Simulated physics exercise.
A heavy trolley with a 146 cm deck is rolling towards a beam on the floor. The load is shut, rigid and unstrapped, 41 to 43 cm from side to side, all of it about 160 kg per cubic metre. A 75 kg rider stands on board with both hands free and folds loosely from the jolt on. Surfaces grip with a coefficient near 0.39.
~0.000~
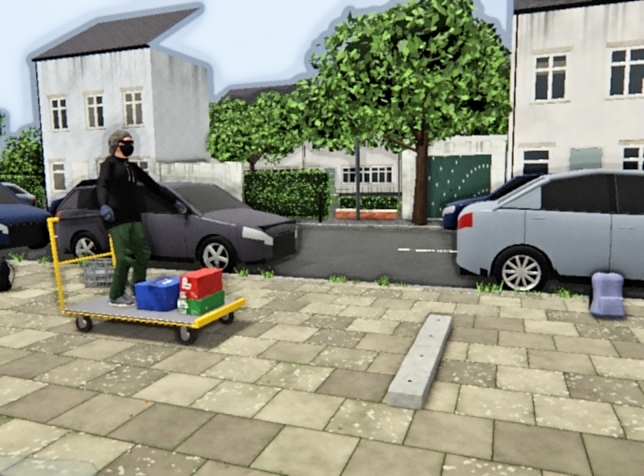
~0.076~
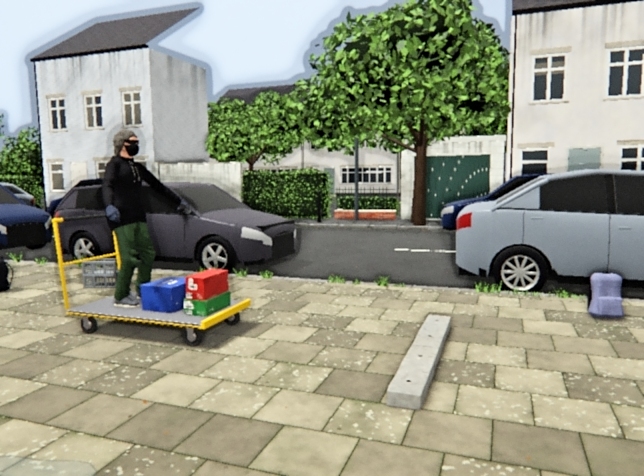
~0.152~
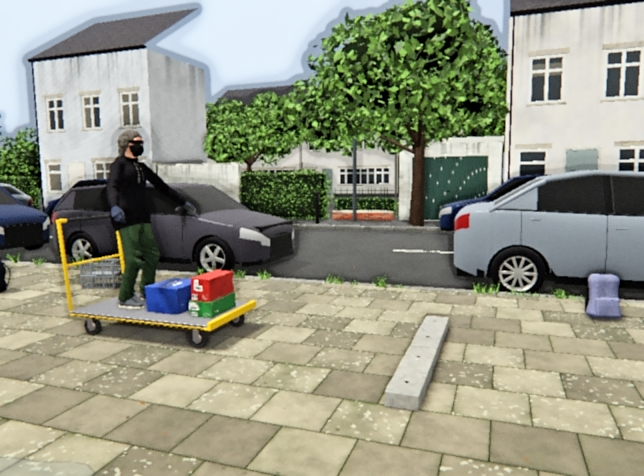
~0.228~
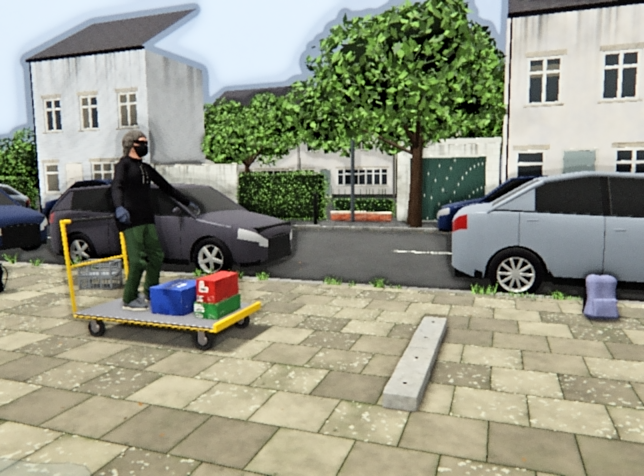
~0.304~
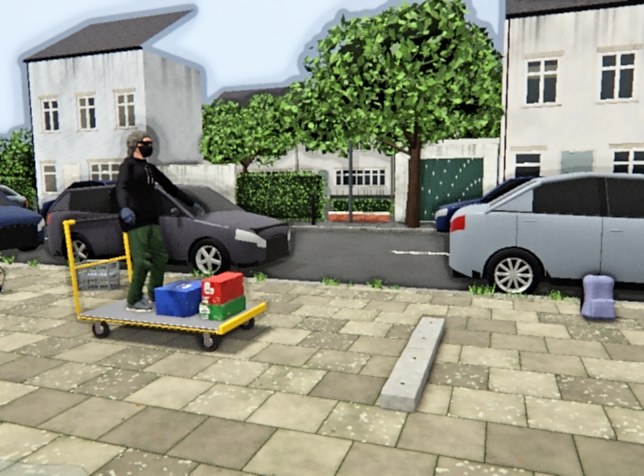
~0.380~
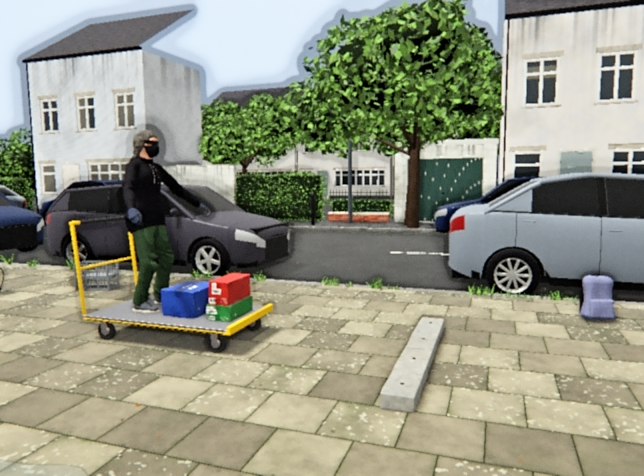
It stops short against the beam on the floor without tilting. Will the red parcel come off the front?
In the end the red parcel stays on.
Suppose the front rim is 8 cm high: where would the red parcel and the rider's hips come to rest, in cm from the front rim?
In that case red 10 behind, hips 90 behind.
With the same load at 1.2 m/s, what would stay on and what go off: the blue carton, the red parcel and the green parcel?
In that case blue on, red off, green on.
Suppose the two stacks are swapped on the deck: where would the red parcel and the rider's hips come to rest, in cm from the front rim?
In that case red 40 behind, hips 100 behind.
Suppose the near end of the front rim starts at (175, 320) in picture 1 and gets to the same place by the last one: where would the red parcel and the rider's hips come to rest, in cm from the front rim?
In that case red 40 past, hips 70 behind.
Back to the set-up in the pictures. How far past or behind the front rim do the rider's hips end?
Some 90 cm behind it.
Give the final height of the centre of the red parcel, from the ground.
About 45 cm.
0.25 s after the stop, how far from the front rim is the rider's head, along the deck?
About 80 cm behind the rim.
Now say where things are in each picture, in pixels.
The first picture shows red parcel (202, 283), hips (122, 217), rim corner (196, 323); 0 cm covered, 179 to go.
The second picture shows red parcel (208, 284), hips (127, 217), rim corner (203, 324); 7 cm covered, 171 to go.
The third picture shows red parcel (213, 285), hips (131, 218), rim corner (209, 326); 15 cm covered, 164 to go.
The fourth picture shows red parcel (218, 287), hips (136, 219), rim corner (215, 328); 22 cm covered, 156 to go.
The fifth picture shows red parcel (224, 288), hips (140, 219), rim corner (221, 329); 30 cm covered, 149 to go.
The sixth picture shows red parcel (230, 289), hips (146, 220), rim corner (228, 330); 37 cm covered, 141 to go. Speed about 1.0 m/s.
The wheels strike at 1.82 s.
After 2.37 s the red parcel is 7 cm behind the rim, tilted 0°, near (408, 302) in the last picture's view.
After 2.82 s the red parcel is 7 cm behind the rim, tilted 0°, near (408, 302) in the last picture's view.
At rest, 4.4 s, nothing is past the rim; behind it, blue carton, green parcel, red parcel and the rider's hips.
